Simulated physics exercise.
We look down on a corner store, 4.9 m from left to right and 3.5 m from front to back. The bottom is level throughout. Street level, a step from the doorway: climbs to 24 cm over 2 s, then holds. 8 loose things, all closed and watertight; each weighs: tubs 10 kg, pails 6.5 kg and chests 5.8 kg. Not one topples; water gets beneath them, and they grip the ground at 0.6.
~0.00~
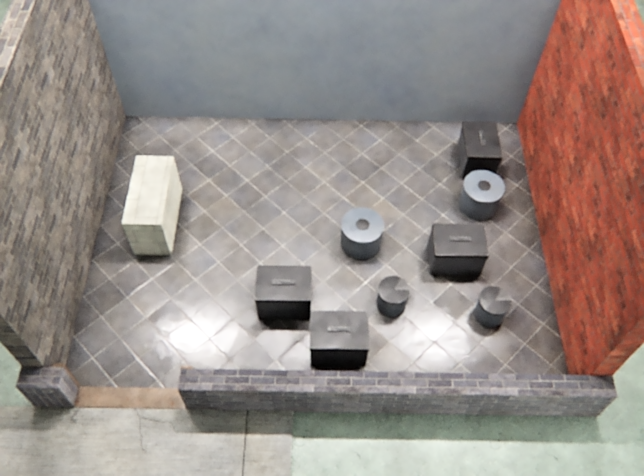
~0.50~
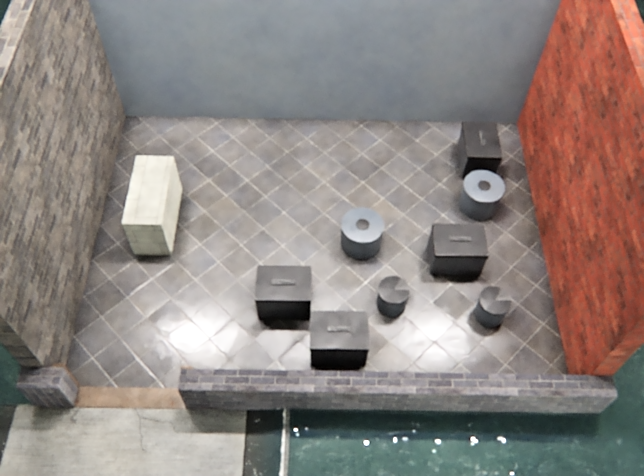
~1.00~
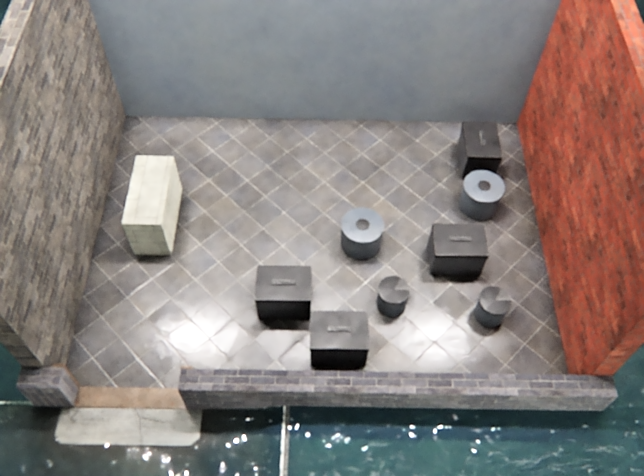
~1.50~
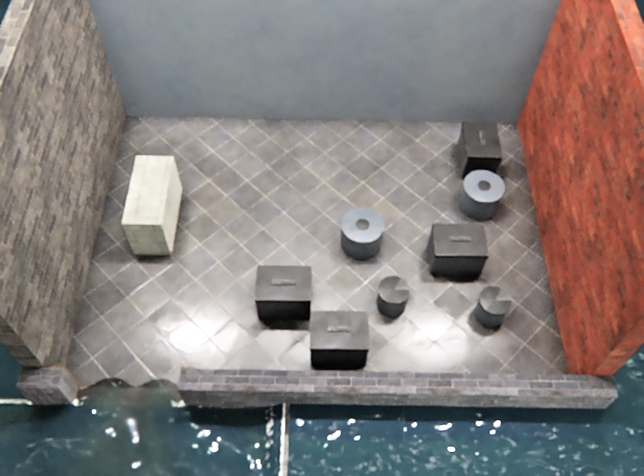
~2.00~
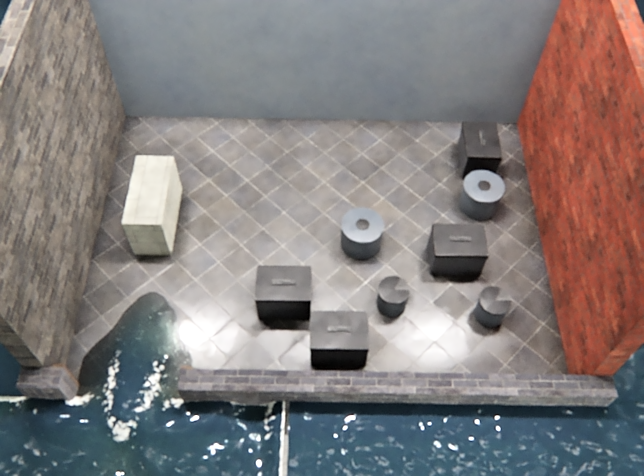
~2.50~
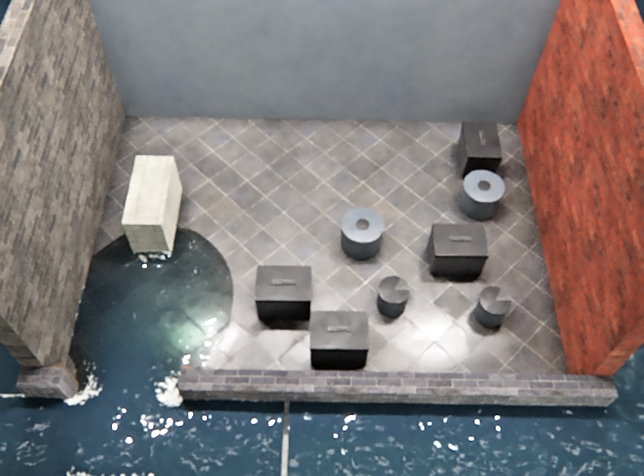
At the start, dark boxes and grey round containers stand on a dry tiled floor between brick walls, with a pale block at left. Water spreads across the ground outside, covers the step, then enters through the left doorway and fans over the near-left floor, while the objects stay still.
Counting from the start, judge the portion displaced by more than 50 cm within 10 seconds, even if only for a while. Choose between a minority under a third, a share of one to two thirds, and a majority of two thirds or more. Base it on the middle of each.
A share of one to two thirds.
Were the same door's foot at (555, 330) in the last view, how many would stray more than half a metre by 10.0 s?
6.
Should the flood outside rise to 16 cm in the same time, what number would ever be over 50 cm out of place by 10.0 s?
In that case the number is 0.
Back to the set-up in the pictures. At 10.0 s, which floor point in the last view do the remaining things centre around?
Somewhere near (406, 308).
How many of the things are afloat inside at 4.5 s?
I count 0.
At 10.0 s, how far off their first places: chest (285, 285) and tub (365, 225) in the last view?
They sit 50 cm and 0 cm away, in the order given.
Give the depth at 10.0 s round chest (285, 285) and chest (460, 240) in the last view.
Depth approx. 4 cm / 4 cm.
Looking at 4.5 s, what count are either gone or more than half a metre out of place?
I count 0 of them.
After 3.5 s 0 of 8 are over 50 cm from their spots; 0 afloat.
After 4.5 s 0 of 8 are over 50 cm from their spots; 0 afloat.
After 7.0 s 1 of 8 are over 50 cm from their spots; 1 afloat.
After 10.0 s 3 of 8 are over 50 cm from their spots, and 3 have been at some point; 3 afloat.
